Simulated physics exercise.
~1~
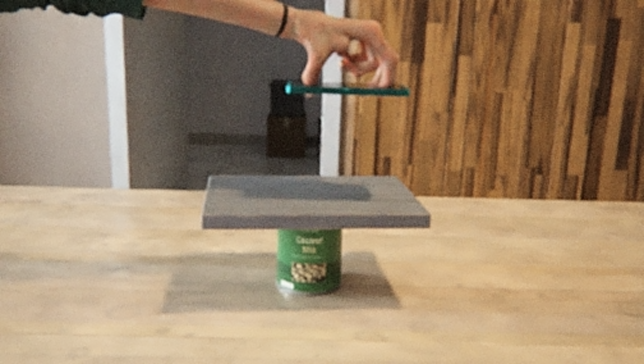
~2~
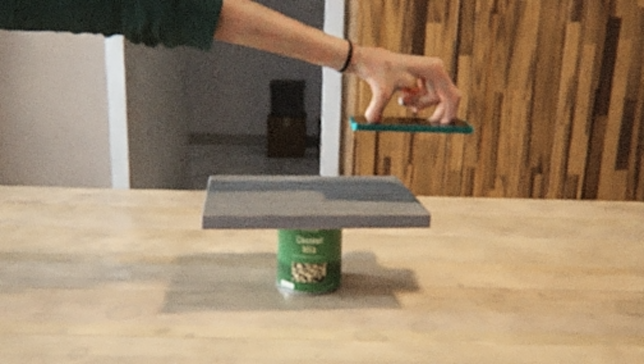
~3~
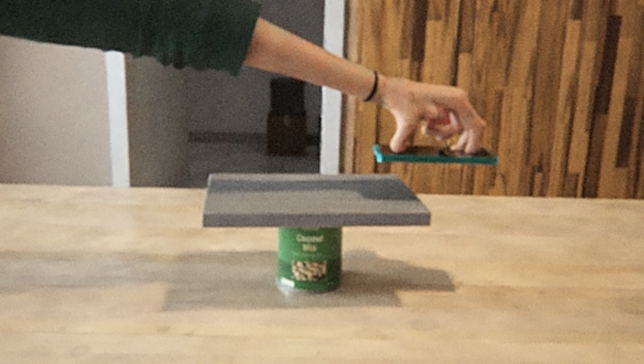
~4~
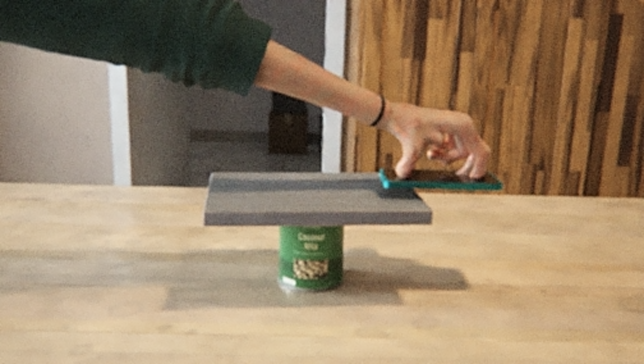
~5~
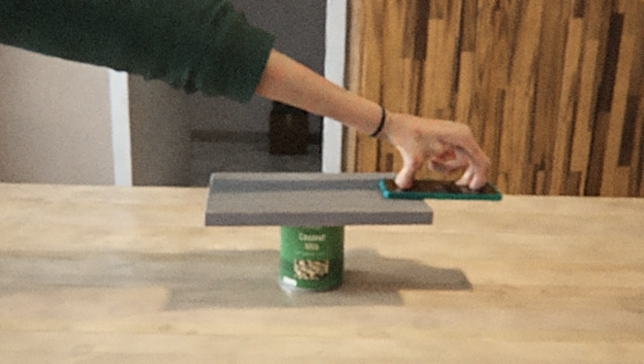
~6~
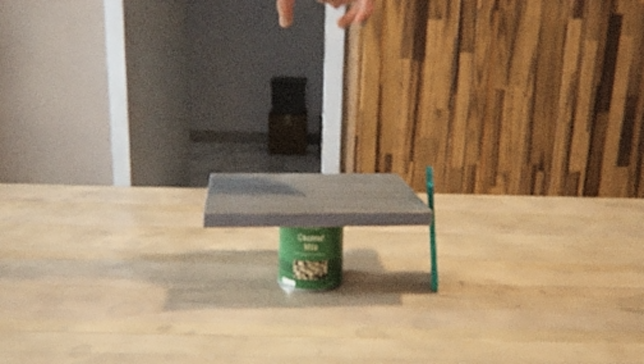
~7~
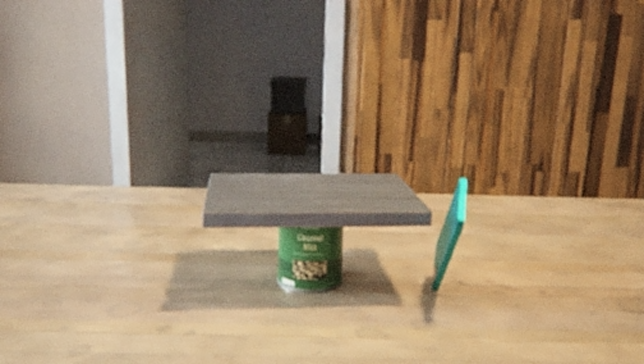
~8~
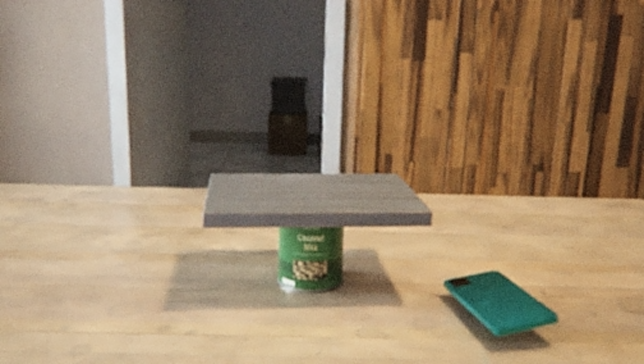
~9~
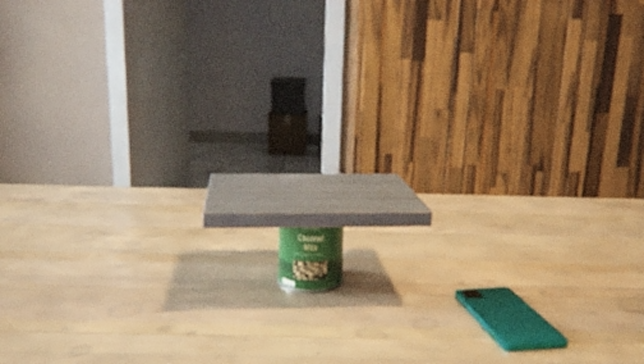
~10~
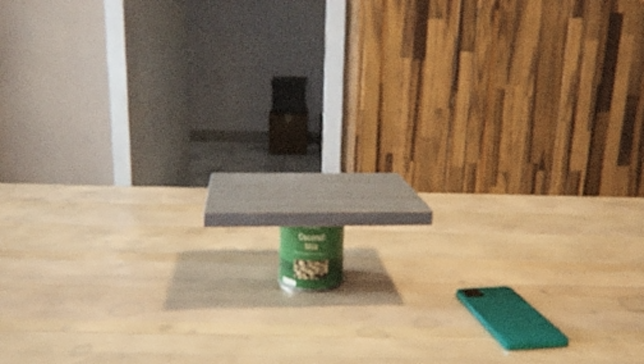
A turquoise phone tipped off the right edge of a grey board balanced on a green tin after a hand lowered it there and let go. It dropped upright, toppled over and ended up flat on the table, while the board and tin stayed put.
